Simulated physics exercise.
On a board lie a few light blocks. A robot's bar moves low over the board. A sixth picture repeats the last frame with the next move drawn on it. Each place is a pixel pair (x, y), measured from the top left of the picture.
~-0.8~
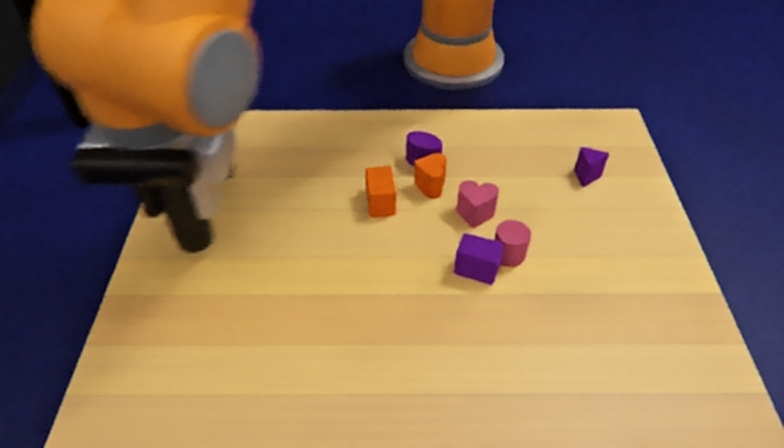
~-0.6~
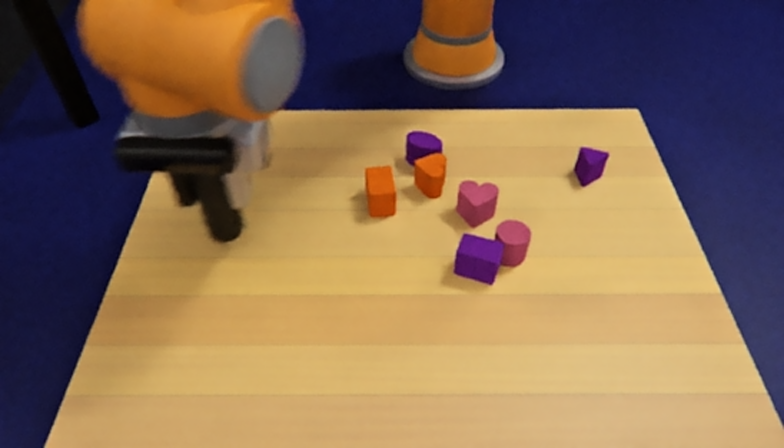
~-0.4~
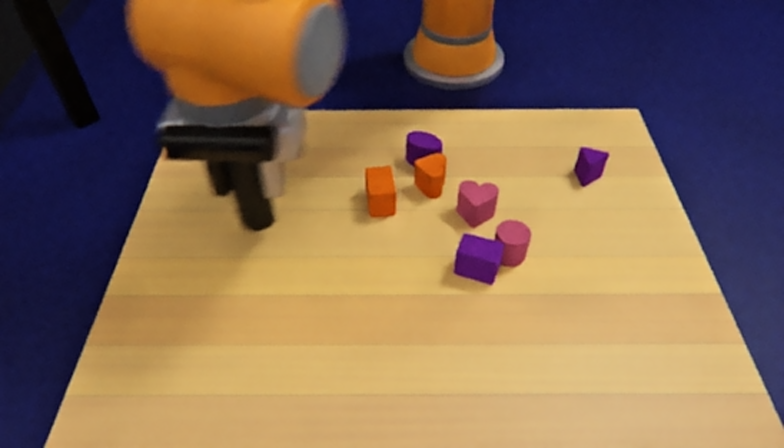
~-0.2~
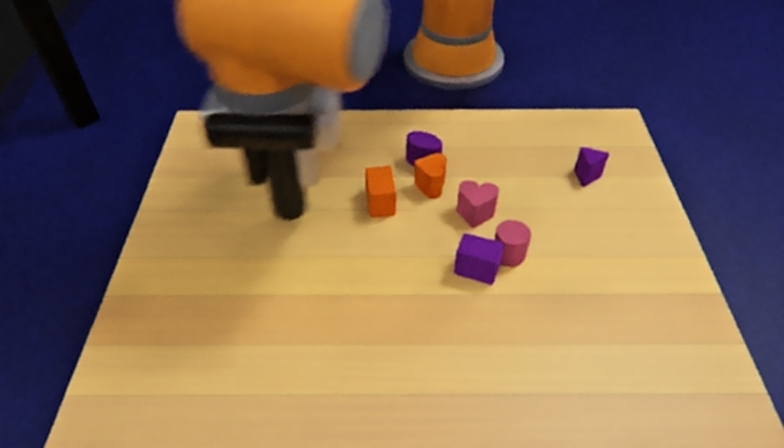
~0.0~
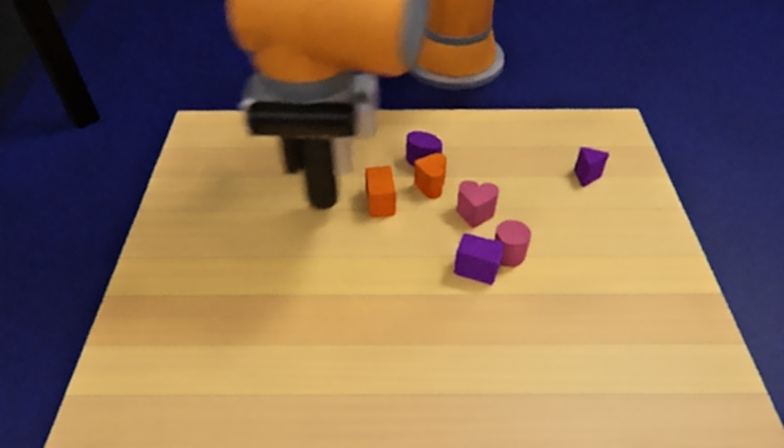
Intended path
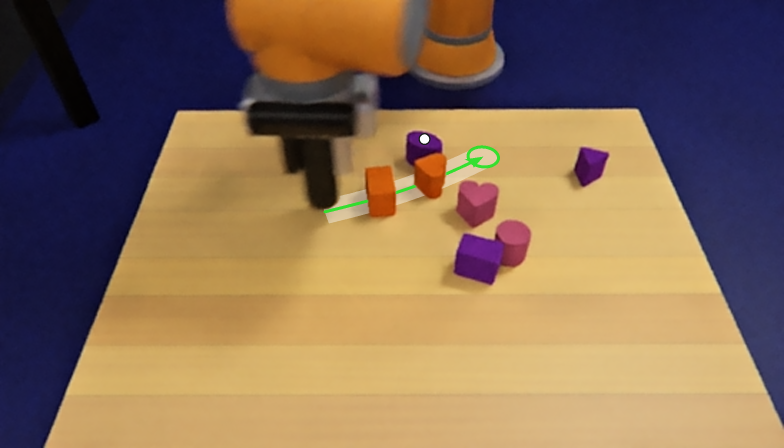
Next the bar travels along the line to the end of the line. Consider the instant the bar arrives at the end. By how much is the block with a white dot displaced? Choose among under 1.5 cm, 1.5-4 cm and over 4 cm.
The under 1.5 cm band.
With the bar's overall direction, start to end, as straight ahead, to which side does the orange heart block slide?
Answer: Rightward.
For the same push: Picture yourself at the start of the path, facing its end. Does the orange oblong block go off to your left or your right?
It is displaced to the right.
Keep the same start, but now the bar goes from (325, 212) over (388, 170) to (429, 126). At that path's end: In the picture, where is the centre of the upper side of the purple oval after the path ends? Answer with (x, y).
Its top middle is near (439, 131).
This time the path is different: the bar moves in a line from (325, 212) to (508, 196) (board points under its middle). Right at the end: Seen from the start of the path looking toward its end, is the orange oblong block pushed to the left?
I'd say yes.
The line goes from (325, 212) via (384, 196) and (437, 178), ending at (483, 157); the dot is on the purple oval.
What follows on the original path. One third of the way, bar at (384, 183); orange oblong block at (414, 172); orange heart block at (439, 162), turned 20° clockwise.
Two thirds of the way, bar at (439, 164); orange oblong block at (469, 156), turned 20° clockwise; purple oval at (427, 137), turned 20° anticlockwise; orange heart block at (496, 153), turned 45° clockwise.
At the end, bar at (485, 144); orange oblong block at (509, 147), turned 50° clockwise; purple oval at (430, 135), turned 40° anticlockwise; orange heart block at (536, 154), turned 75° clockwise; pink heart block unmoved.
